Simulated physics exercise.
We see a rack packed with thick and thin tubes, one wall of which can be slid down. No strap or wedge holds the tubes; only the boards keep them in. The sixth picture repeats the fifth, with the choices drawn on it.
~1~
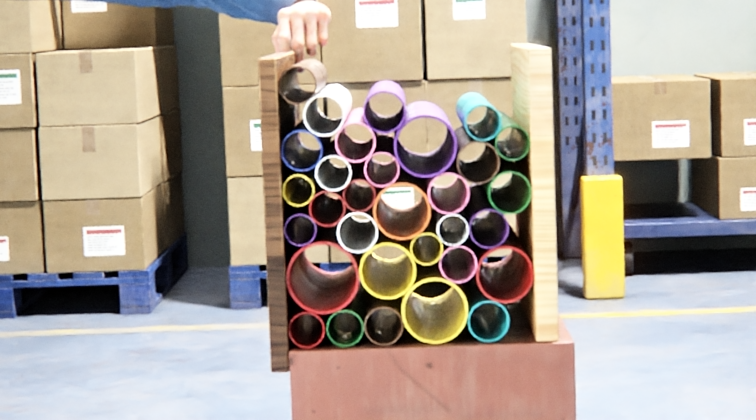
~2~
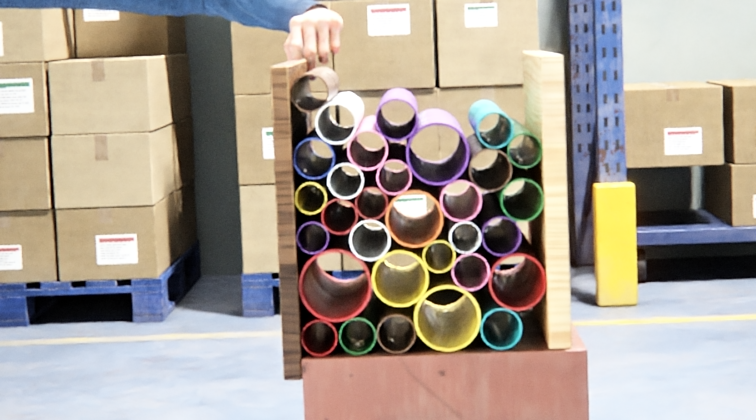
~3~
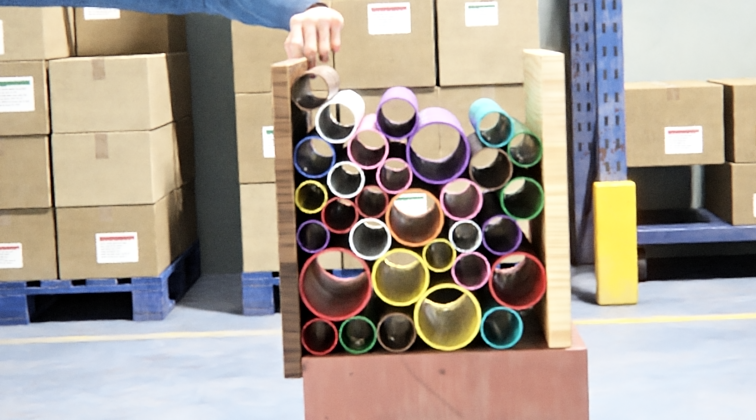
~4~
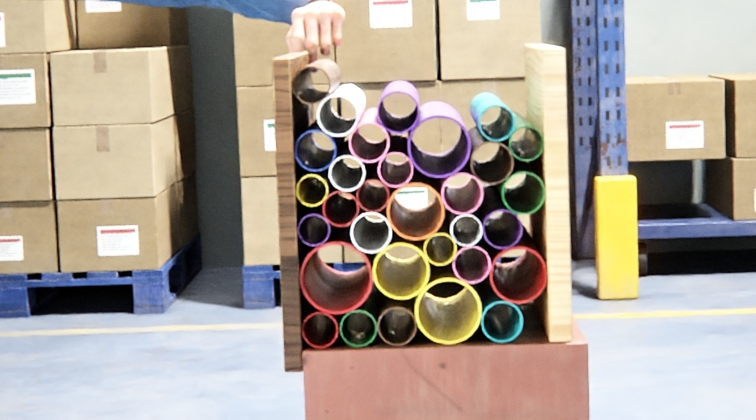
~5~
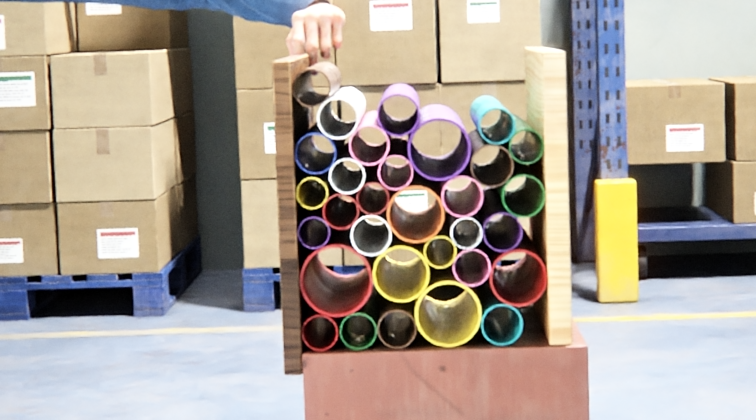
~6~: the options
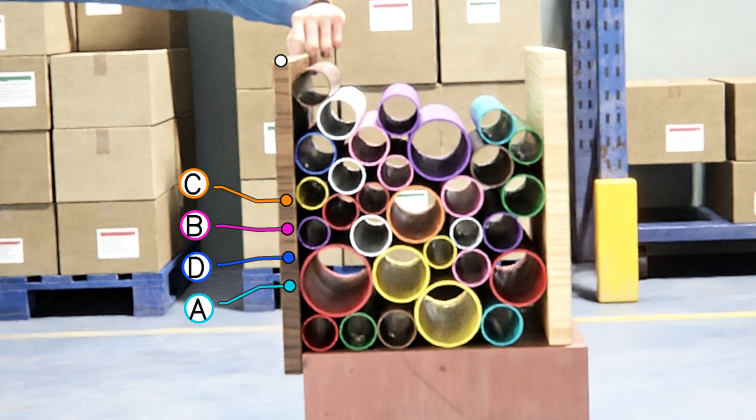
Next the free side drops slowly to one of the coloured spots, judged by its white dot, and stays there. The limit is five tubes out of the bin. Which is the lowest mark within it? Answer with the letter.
C is the limit.
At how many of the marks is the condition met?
One of them.
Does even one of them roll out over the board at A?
Yes, at A.
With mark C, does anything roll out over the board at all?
Yes, at C.
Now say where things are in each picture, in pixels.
The first frame shows a red tube (323, 278); a pink tube (458, 264); a white tube (453, 230).
The second frame shows a white tube (465, 237); a blue tube (314, 159).
The third frame shows a brown tube (491, 169); a turquoise tube (496, 129).
The fourth frame shows side board (299, 198); a red tube (320, 330).
The fifth frame shows a red tube (336, 280); a pink tube (472, 267); a white tube (466, 233).
On the marked copy, A at (289, 286); B at (287, 229); C at (286, 200); D at (288, 257); the white dot at (281, 61).
Taking C. A third of the way, top of the board (293, 123).
Two thirds of the way, top of the board (296, 196).
When it is over, top of the board (296, 199), one out over the board.
As for the rest, A more than five out over the board; B more than five out over the board; D more than five out over the board.
